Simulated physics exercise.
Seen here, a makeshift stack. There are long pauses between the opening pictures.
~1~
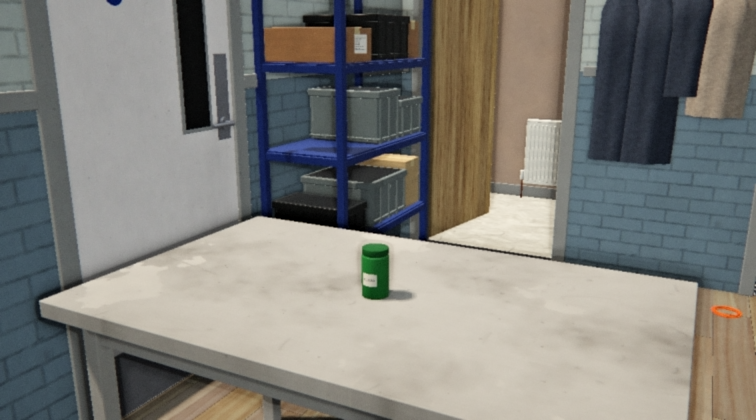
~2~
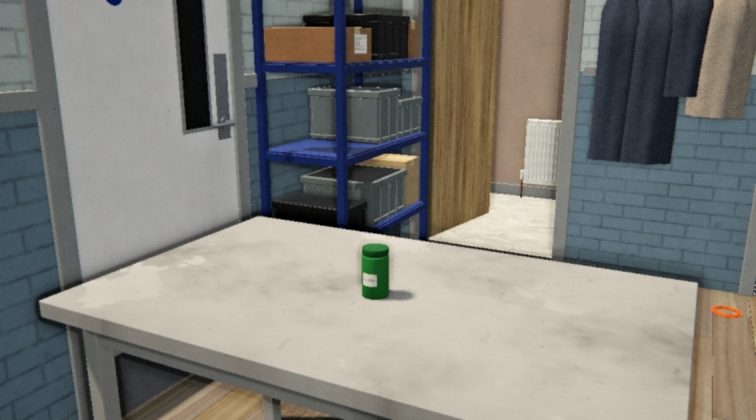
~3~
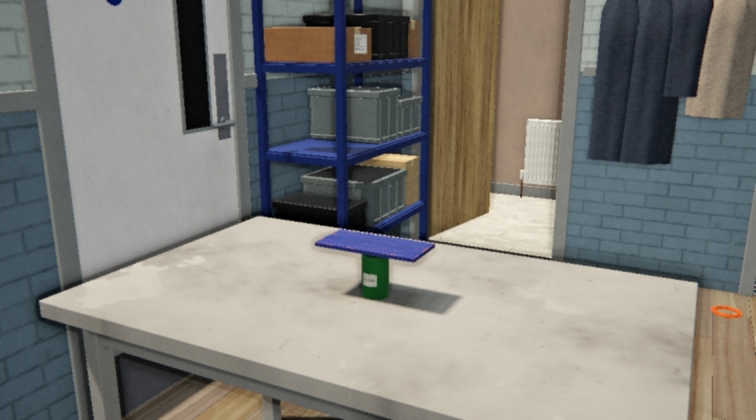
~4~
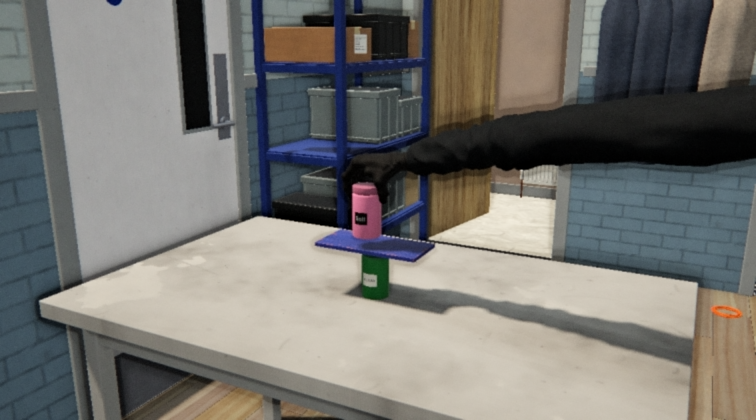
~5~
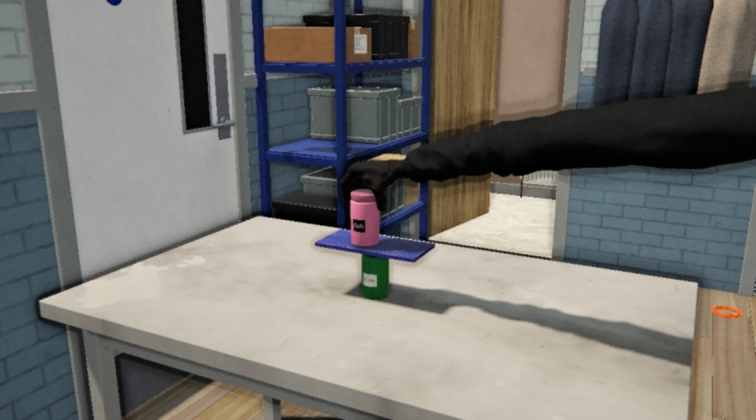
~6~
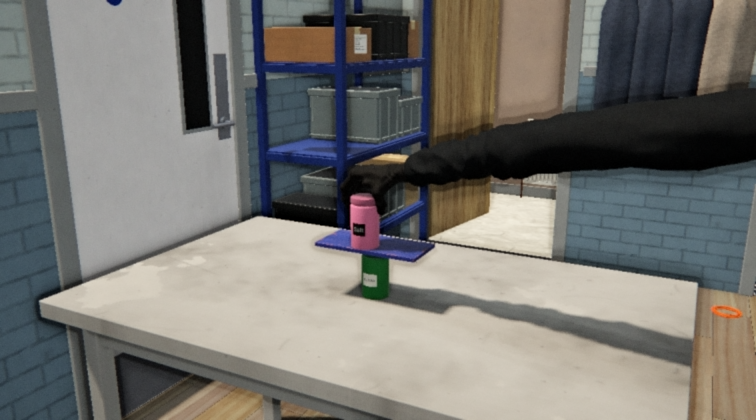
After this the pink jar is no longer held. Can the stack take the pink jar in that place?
As it turns out, it holds.
Then, 0.60 s after the last picture, nothing has stirred.
Then, 1.30 s after the last picture, pink jar resting near (365, 222).
Then, 2.10 s after the last picture, things are still on the move.
At rest, all 3 in place. Seen from the same camera at the end, pink jar near (364, 222). The stack stays up.
